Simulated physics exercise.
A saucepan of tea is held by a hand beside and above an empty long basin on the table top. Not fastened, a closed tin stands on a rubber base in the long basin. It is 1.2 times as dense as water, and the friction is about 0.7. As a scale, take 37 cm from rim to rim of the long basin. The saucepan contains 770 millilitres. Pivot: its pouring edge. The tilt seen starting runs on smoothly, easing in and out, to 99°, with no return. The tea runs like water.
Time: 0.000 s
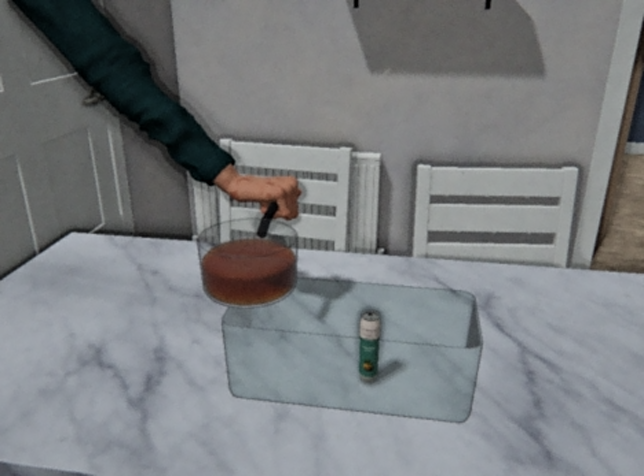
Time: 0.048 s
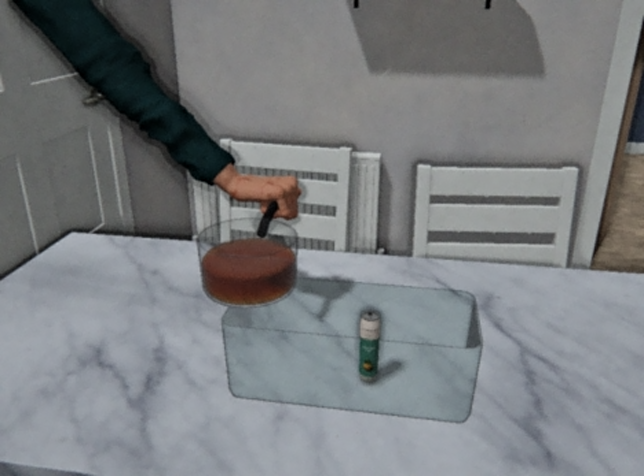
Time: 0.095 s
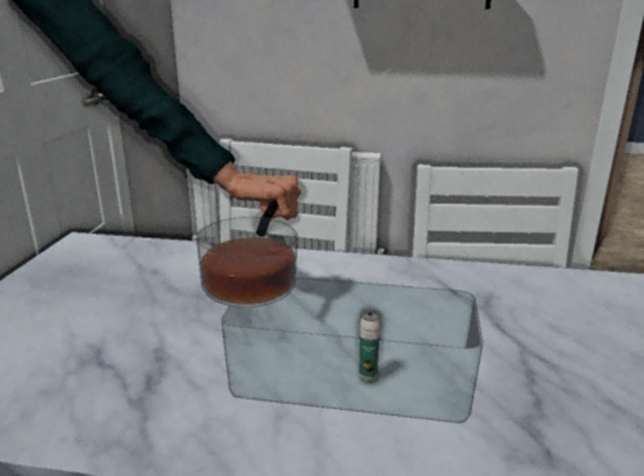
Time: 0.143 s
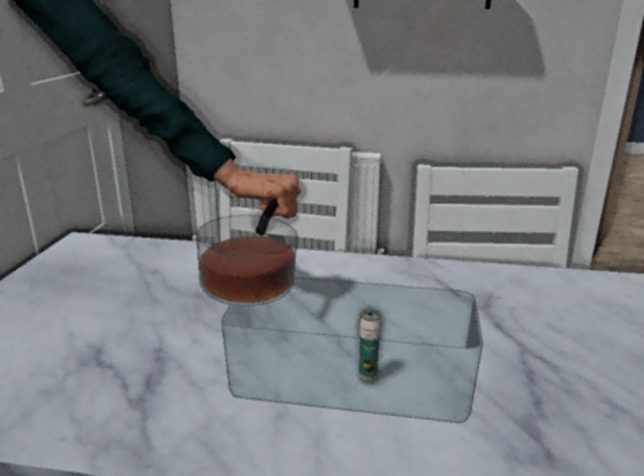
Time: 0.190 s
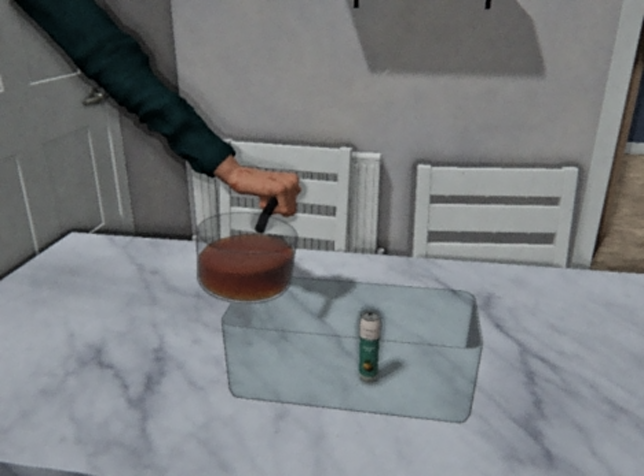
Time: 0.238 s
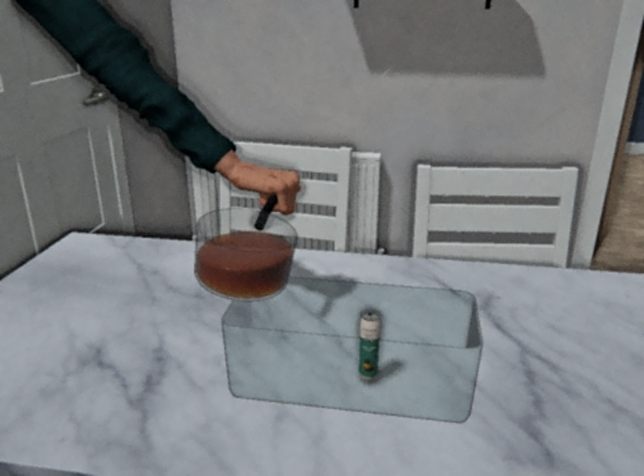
A room with a grey wall, white slatted chairs and a pale door at left is seen from slightly above, across a white marbled table. A hand in a dark green sleeve holds a clear saucepan of reddish-brown tea above the left end of a long, see-through basin, where a small green tin with a pale top stands. The hand slowly tilts the saucepan slightly, while everything else stays still.
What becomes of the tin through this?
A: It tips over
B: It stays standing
The answer is A.
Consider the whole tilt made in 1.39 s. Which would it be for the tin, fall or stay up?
The tin would overturn.
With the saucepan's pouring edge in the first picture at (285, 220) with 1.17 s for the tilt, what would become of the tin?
Then it tips over.
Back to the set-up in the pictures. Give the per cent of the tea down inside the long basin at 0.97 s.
Near 54 in a hundred.
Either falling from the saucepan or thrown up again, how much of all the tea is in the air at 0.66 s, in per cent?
Close to 18 per cent, I'd say.
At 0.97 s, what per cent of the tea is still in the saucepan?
Roughly 22 percent remains.
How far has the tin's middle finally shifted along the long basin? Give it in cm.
Looks like roughly 7.5 cm in total.
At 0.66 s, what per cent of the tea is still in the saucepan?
Roughly 82 per cent.
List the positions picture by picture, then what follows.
In the first frame, it leans 0°; its right rim is at (296, 241); the tea meets the walls at (206, 252) and (295, 259); the long basin's rim runs from (235, 298) to (478, 320); the tin's top is at (371, 319).
In the second frame, it leans 0°; its right rim is at (296, 241); the tea meets the walls at (205, 252) and (295, 258).
In the third frame, it leans 2°; its right rim is at (296, 241); the tea meets the walls at (205, 251) and (294, 256).
In the fourth frame, it leans 4°; its right rim is at (296, 241); the tea meets the walls at (204, 250) and (293, 255).
In the fifth frame, it leans 7°; its right rim is at (296, 241); the tea meets the walls at (203, 248) and (293, 253).
In the sixth frame, it leans 10°; its right rim is at (296, 242); the tea meets the walls at (202, 244) and (293, 251).
Then, 0.66 s in, the tilt is 61° and 81 per cent is still to pour; the tin stands where it began.
Then, 0.97 s in, the tilt is 93° and 22 per cent is still to pour; the tin stands where it began.
Then, 1.30 s in, the tilt is 99° and 2 per cent is still to pour; the tin leans 25°.
Then, 1.65 s in, the tilt is 99° and 0 per cent is still to pour; the tin lies on its side.
Finally, the tin lies on its side.
